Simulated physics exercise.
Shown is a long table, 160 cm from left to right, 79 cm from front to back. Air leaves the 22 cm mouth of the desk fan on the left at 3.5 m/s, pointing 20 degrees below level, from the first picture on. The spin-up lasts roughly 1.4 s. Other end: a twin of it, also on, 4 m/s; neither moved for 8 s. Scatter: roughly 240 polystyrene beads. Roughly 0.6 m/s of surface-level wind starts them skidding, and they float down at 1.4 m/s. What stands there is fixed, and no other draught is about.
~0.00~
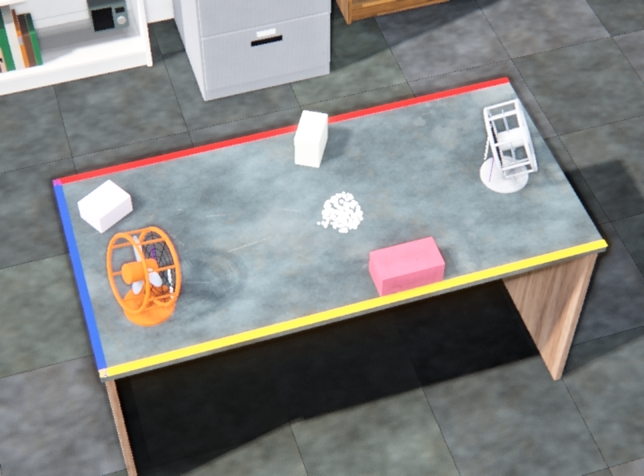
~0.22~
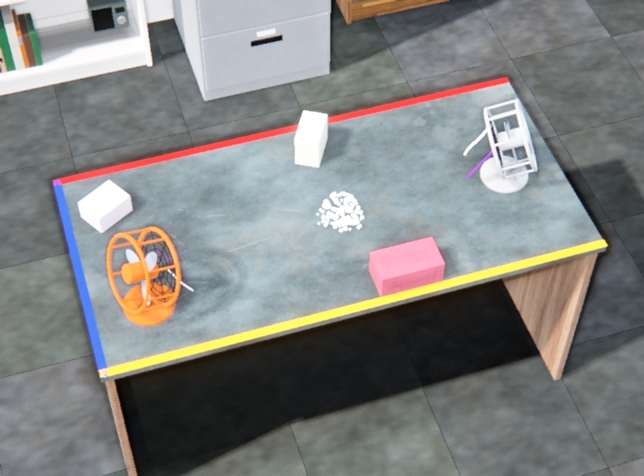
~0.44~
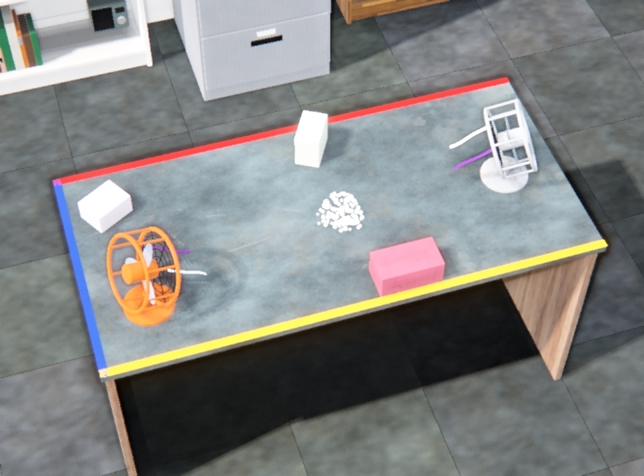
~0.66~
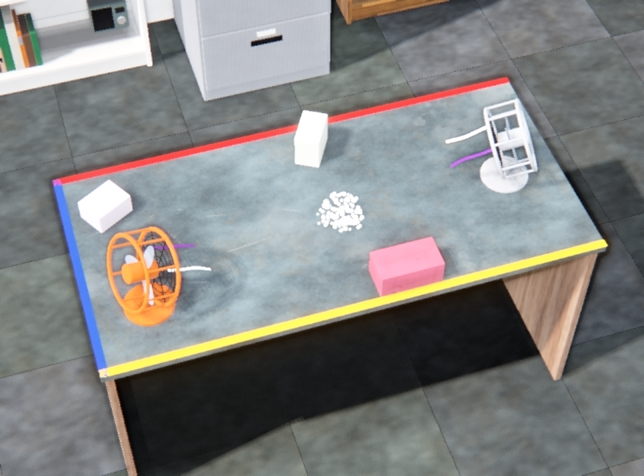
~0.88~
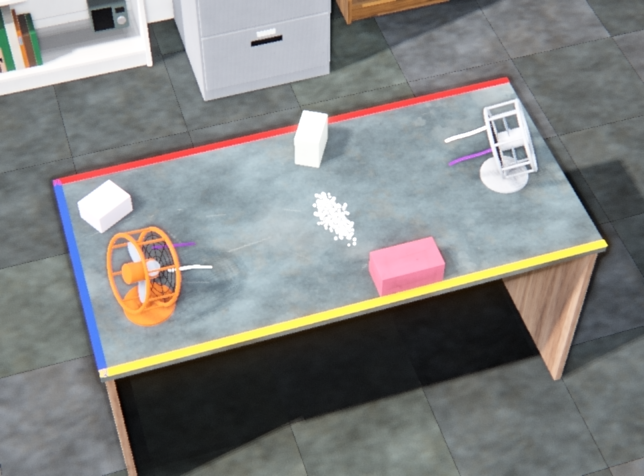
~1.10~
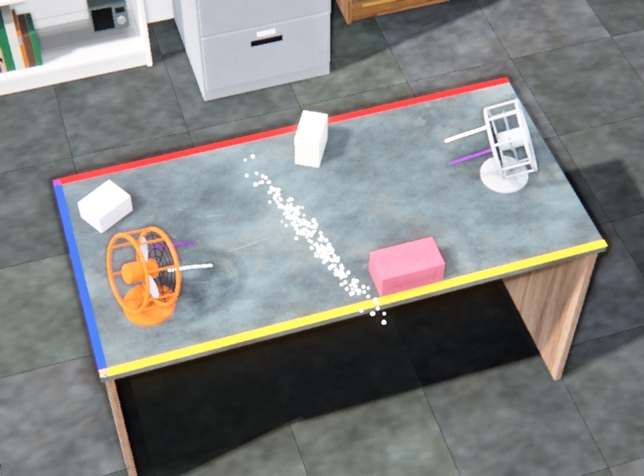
In this clip, ribbons lift from an orange fan and a white fan facing each other across a table, then the small white beads between them spread into a long diagonal band, a few passing over the yellow edge.
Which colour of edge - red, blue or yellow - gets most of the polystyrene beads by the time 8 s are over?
Most go over the yellow edge.
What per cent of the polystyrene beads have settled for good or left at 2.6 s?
Estimated share: Close to 100 per cent.
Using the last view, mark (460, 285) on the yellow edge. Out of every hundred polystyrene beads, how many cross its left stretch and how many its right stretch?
60 % left and 0 % right.
After 1.6 s, 5 % are still on the top, 0 % are over the blue edge, 36 % over the red edge and 59 % over the yellow edge.
After 2.6 s, 0 % are still on the top, 0 % are over the blue edge, 38 % over the red edge and 62 % over the yellow edge.
After 4.4 s, 0 % are still on the top, 0 % are over the blue edge, 38 % over the red edge and 62 % over the yellow edge.
After 8.0 s, at the end, 0 % are over the blue edge, 38 % over the red edge and 62 % over the yellow edge.
